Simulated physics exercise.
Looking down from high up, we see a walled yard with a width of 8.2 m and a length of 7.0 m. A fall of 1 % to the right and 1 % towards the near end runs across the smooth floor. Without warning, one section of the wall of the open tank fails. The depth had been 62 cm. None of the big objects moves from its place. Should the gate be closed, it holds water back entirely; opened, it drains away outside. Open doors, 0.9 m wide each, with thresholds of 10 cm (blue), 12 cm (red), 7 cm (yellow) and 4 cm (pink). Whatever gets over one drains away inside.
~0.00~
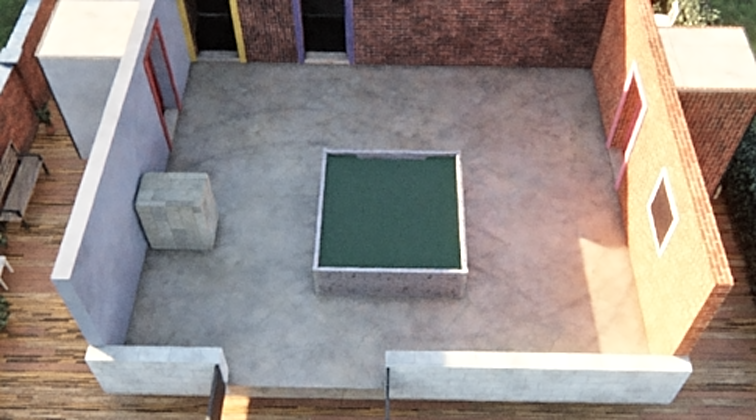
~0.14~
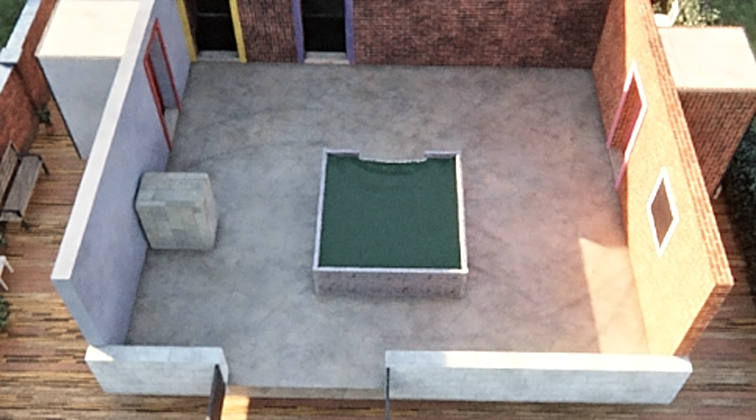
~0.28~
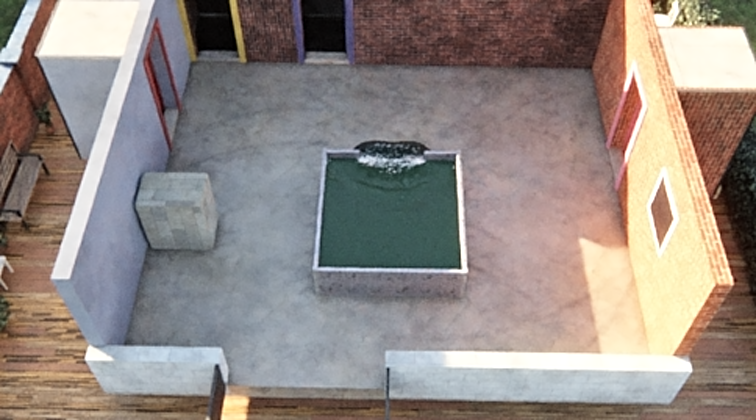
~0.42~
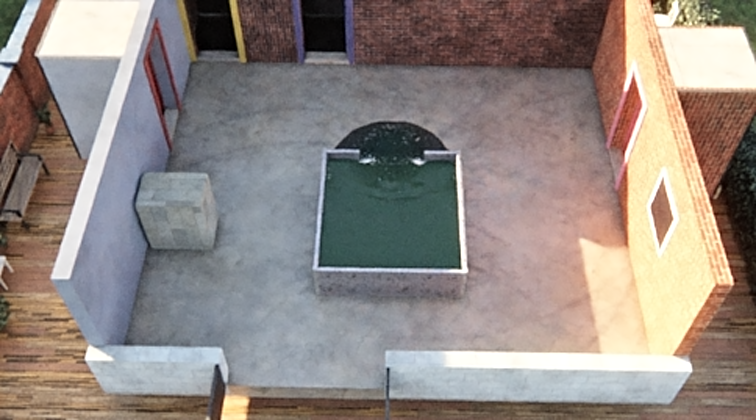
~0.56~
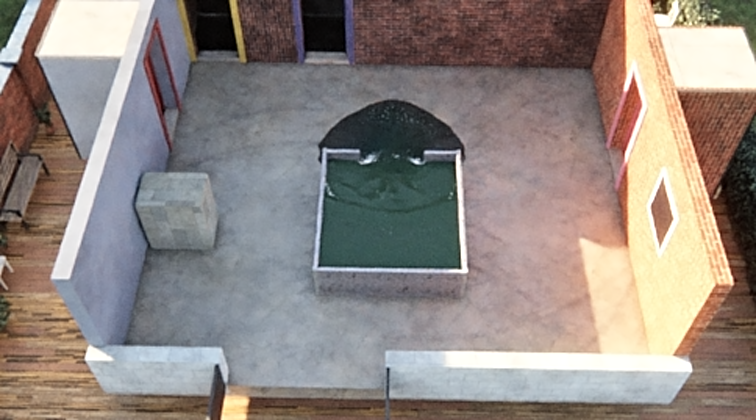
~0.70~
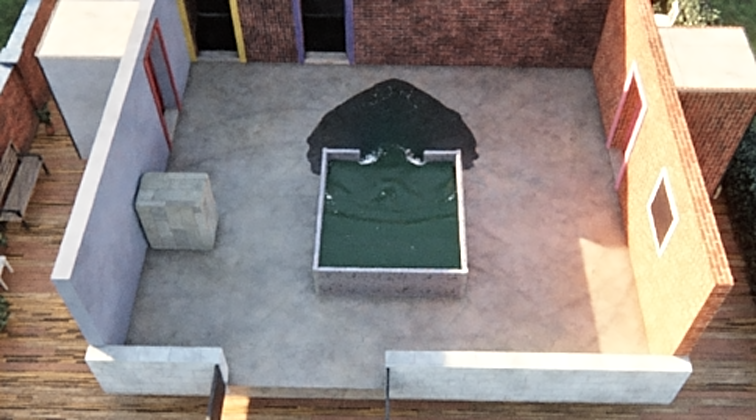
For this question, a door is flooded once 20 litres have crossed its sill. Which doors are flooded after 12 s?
Result: Blue door: Beyond the allowance, red door: Within the allowance, yellow door: Beyond the allowance, pink door: Beyond the allowance.
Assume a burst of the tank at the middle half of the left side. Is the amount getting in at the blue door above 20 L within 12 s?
At the blue door the limit is not exceeded.
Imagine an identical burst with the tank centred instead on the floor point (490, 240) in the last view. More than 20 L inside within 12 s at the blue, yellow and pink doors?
Result - blue door does not exceed it, yellow door does not exceed it, pink door exceeds it.
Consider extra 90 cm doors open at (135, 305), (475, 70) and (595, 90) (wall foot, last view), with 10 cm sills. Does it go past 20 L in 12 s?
Check each in turn: The first fails, the second succeeds, the third succeeds.
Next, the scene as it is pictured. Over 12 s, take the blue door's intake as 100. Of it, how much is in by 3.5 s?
Fraction in by then: Around 75 per cent.
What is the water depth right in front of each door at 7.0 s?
You'd get blue at 9 cm, red at 8 cm, yellow at 11 cm, and pink at 8 cm.
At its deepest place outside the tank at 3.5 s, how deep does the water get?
It gets to some 28 cm.
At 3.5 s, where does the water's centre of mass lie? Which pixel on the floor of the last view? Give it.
I'd put it close to (397, 164).
After 1.4 s water covers 20 % of the floor and is deepest (34 cm) near (392, 168); blue door 12 cm at the sill, 0 L in, red door not reached, yellow door not reached, pink door not reached.
After 2.2 s water covers 25 % of the floor and is deepest (32 cm) near (392, 168); blue door 21 cm at the sill, 23 L in, red door not reached, yellow door not reached, pink door not reached.
After 3.5 s water covers 35 % of the floor and is deepest (28 cm) near (588, 78); blue door 18 cm at the sill, 72 L in, red door 3 cm at the sill, 0 L in, yellow door 9 cm at the sill, 1 L in, pink door 2 cm at the sill, 0 L in.
After 7.0 s water covers 70 % of the floor and is deepest (18 cm) near (590, 91); blue door 9 cm at the sill, 98 L in, red door 8 cm at the sill, 0 L in, yellow door 11 cm at the sill, 39 L in, pink door 8 cm at the sill, 20 L in.
After 12.0 s water covers 90 % of the floor and is deepest (13 cm) near (636, 380); blue door 5 cm at the sill, 99 L in, red door 4 cm at the sill, 0 L in, yellow door 4 cm at the sill, 49 L in, pink door 6 cm at the sill, 51 L in.
